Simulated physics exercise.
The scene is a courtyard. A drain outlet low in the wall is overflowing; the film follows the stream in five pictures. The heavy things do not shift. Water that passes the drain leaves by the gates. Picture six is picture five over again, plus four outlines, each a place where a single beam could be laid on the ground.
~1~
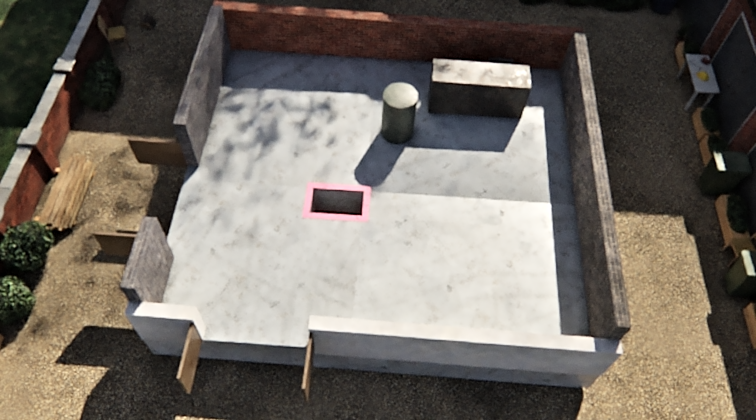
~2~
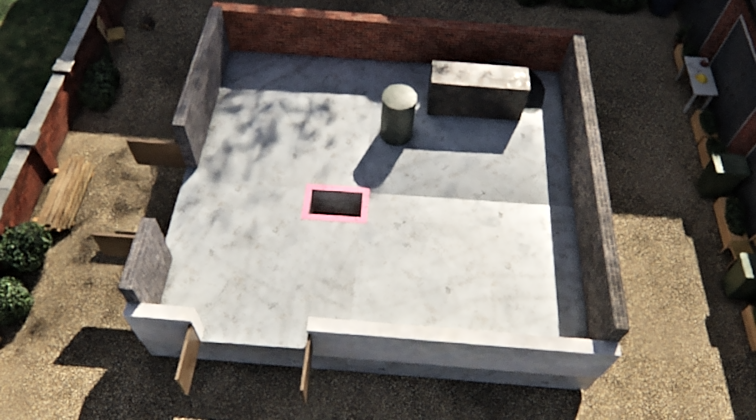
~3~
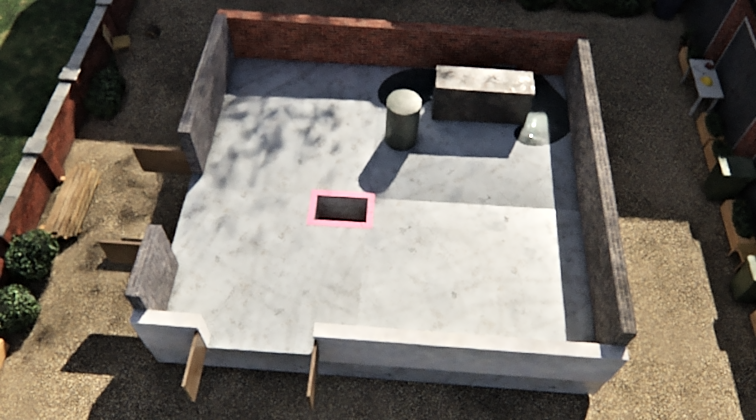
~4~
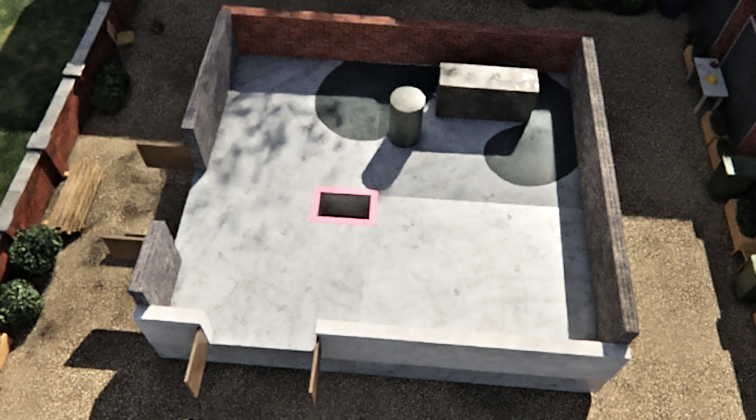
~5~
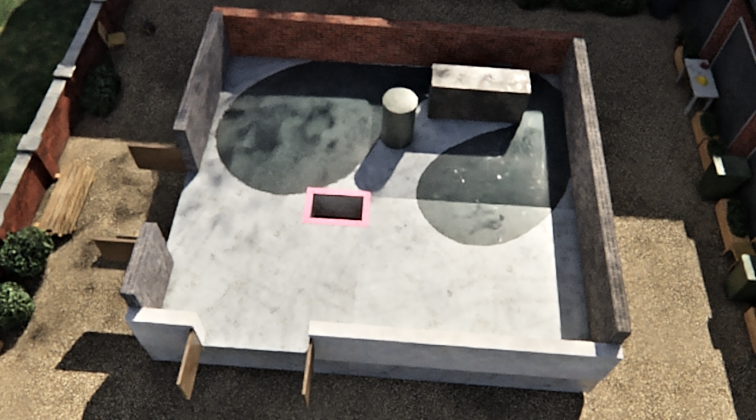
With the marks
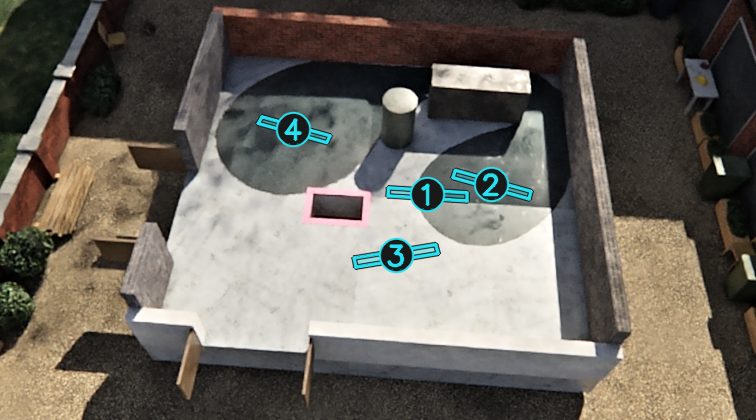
A walled courtyard with a pale floor, a round pillar and a long block sat in sunlight while dark water appeared near the back, then spread forward on both sides, leaving the pink-edged drain dry.
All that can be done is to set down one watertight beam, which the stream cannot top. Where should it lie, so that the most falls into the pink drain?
2 works best here.
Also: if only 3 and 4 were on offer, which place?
4.
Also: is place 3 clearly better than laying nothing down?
No, it changes little.
In cyan, 1 from (388, 191) to (467, 196); 2 from (454, 173) to (530, 195); 3 from (355, 262) to (436, 248); 4 from (260, 120) to (328, 139).
For place 1, about 12 % of the stream goes into the pink drain, about 87 % out by the gates.
For place 2, about 18 % of the stream goes into the pink drain, about 80 % out by the gates.
For place 3, about 7 % of the stream goes into the pink drain, about 92 % out by the gates.
For place 4, about 10 % of the stream goes into the pink drain, about 89 % out by the gates.
